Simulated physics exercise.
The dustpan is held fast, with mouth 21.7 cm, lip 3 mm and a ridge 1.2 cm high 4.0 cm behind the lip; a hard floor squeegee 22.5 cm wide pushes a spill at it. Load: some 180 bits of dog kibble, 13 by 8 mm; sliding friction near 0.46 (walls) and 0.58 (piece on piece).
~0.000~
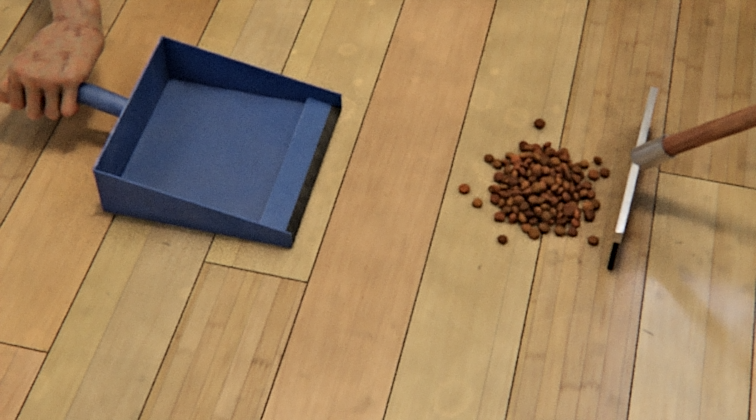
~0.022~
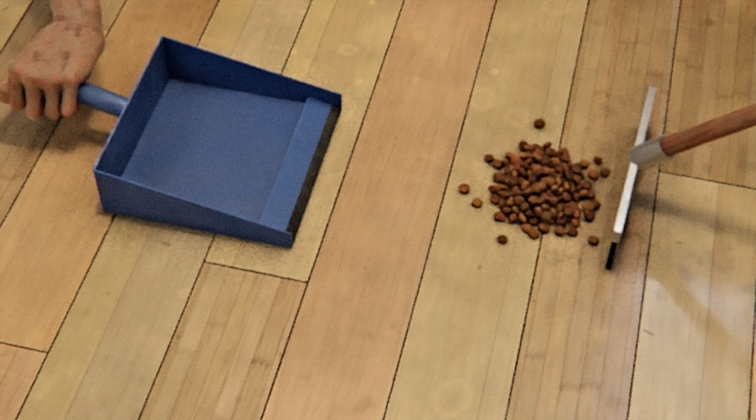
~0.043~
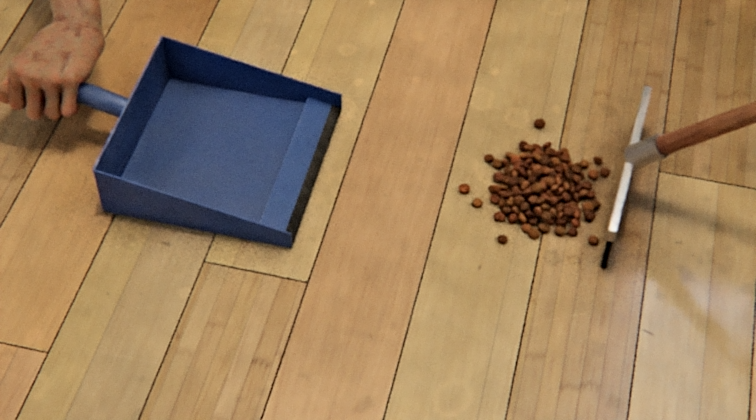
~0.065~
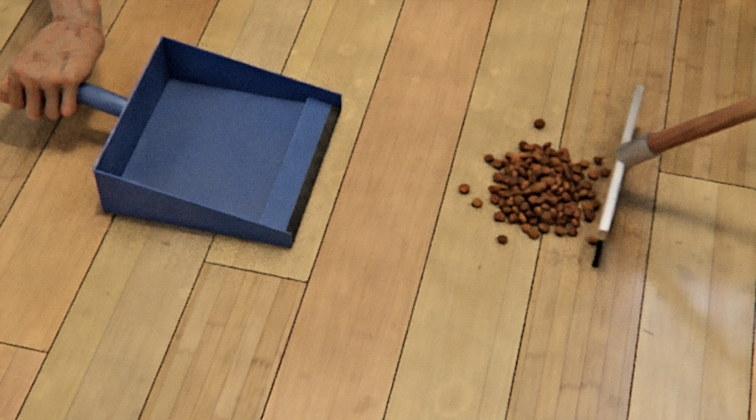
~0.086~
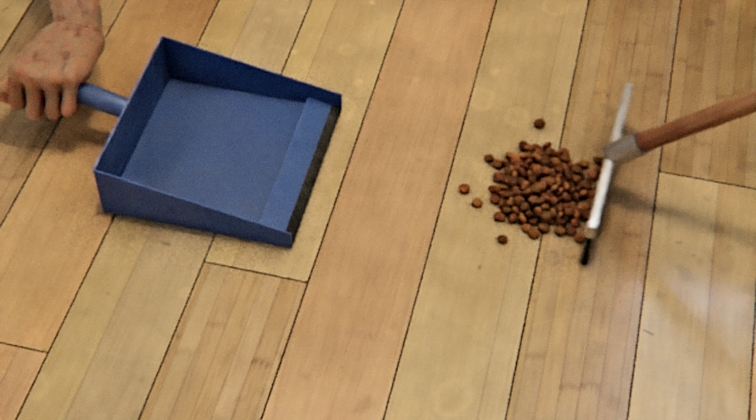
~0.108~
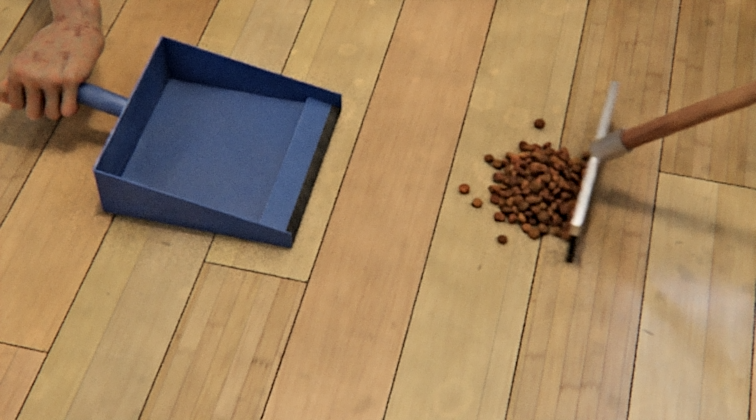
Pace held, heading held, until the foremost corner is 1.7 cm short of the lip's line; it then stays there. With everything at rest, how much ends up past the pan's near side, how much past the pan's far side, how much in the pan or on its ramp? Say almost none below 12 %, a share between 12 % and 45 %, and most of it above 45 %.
My prediction: Near side: Small; far side: Moderate; pan: Large.
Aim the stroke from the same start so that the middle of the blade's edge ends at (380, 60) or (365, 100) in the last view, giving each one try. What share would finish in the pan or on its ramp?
The two tries give roughly 10 and 35 %.
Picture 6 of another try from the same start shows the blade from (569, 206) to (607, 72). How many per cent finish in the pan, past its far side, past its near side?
Split: Pan = 5, far = 55, near = 0.
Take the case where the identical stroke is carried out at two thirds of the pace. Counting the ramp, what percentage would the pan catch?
Then around 45 per cent.
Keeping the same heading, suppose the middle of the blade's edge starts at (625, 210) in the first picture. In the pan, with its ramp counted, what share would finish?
It would come to about 50 in a hundred.
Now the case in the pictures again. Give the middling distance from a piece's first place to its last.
I'd put it near 28 cm.
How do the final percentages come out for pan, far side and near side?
Near: 0; far: 15; pan: 55 (percent).
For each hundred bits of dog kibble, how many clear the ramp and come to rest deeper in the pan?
Some 25 per cent.
After 0.29 s, middle of the blade 17 cm from the lip; 0 % over the lip, far side 10 %, near side 0 %.
After 0.42 s, middle of the blade 6 cm from the lip; 0 % over the lip, far side 15 %, near side 0 %.
Then, at 0.67 s, middle of the blade 2 cm from the lip; 55 % over the lip, far side 15 %, near side 0 %.
By 1.3 s all is still; near side 0 %, far side 15 %, pan 55 %, in front of the lip or behind the blade 30 %.
